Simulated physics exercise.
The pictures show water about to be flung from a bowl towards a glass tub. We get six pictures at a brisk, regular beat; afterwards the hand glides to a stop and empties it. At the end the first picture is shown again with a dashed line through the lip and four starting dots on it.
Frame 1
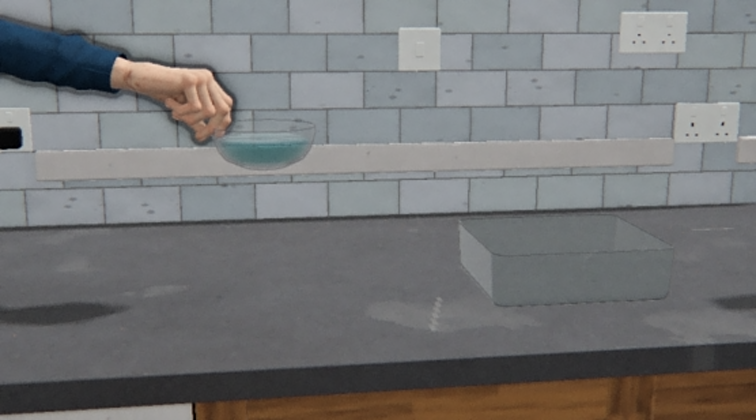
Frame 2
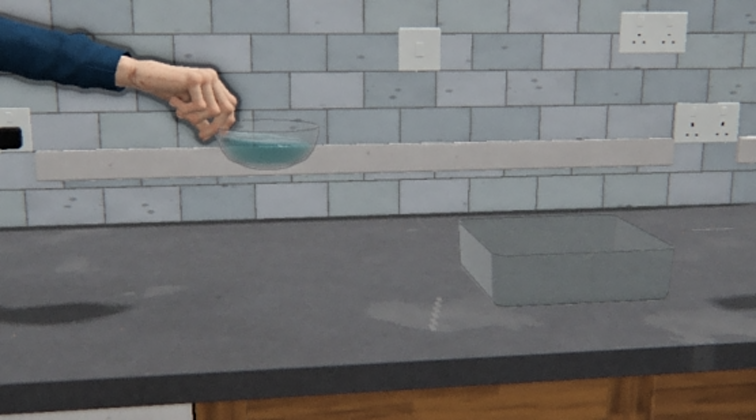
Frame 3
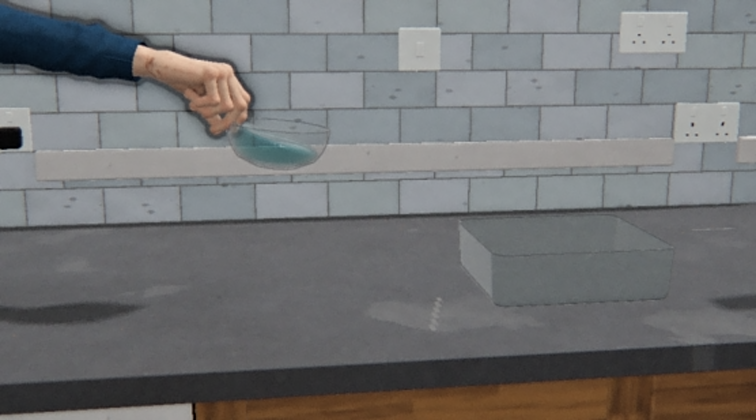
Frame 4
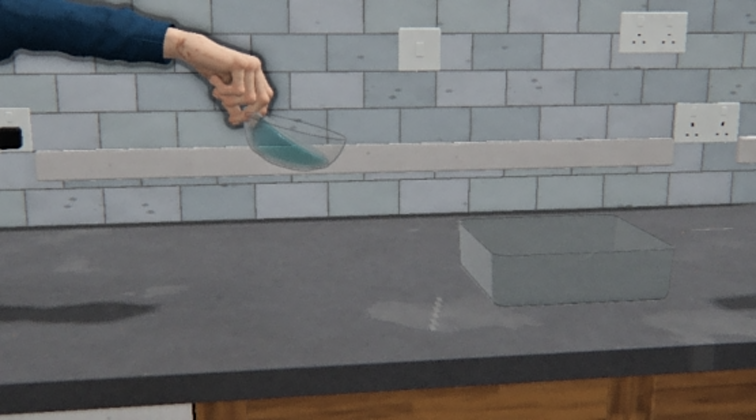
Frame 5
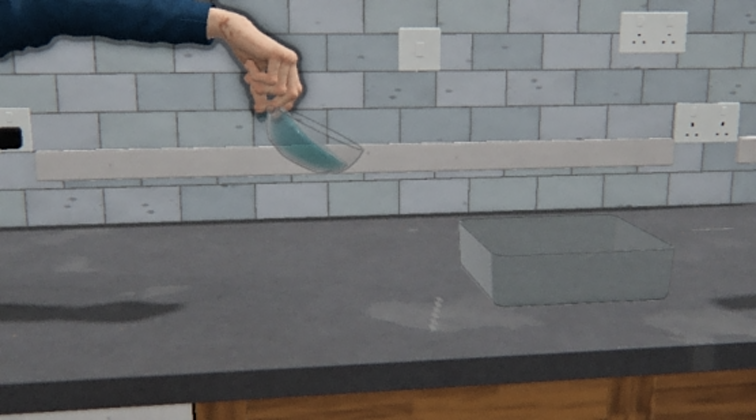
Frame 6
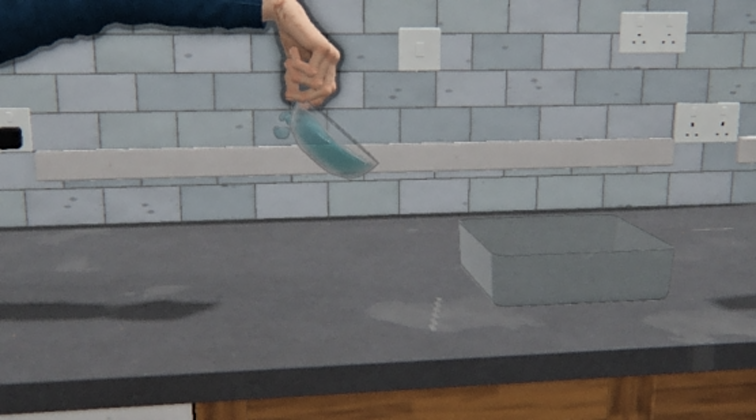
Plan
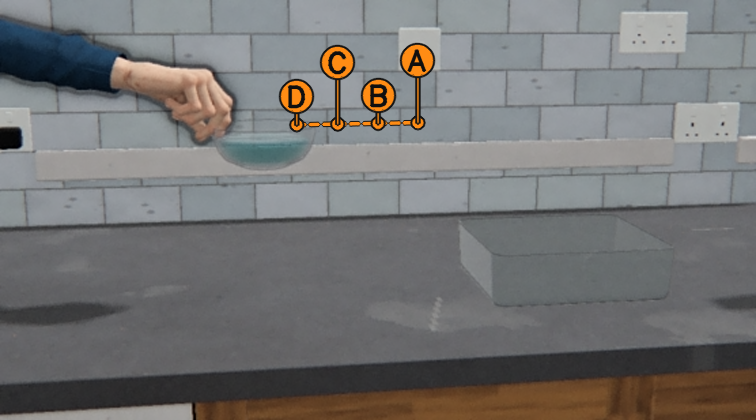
A hand in a dark blue sleeve carried a clear bowl of bluish water rightward above a grey counter with a glass tub on it, tilting the bowl steeply as some water slipped over its rim.
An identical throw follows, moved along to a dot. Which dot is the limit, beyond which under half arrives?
Choose C.
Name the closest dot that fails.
That would be D.
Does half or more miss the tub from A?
No, that is safe.
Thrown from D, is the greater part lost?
Yes, that goes wrong.
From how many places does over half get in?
Three.
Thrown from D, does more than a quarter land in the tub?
No.
In orange, A at (417, 122); B at (378, 123); C at (337, 124); D at (296, 124).
With A, about 75 % lands in the tub, 11 % falls short and 14 % goes beside or beyond.
With B, about 69 % lands in the tub, 9 % falls short and 23 % goes beside or beyond.
With C, about 65 % lands in the tub, 21 % falls short and 14 % goes beside or beyond.
With D, about 22 % lands in the tub, 70 % falls short and 8 % goes beside or beyond.
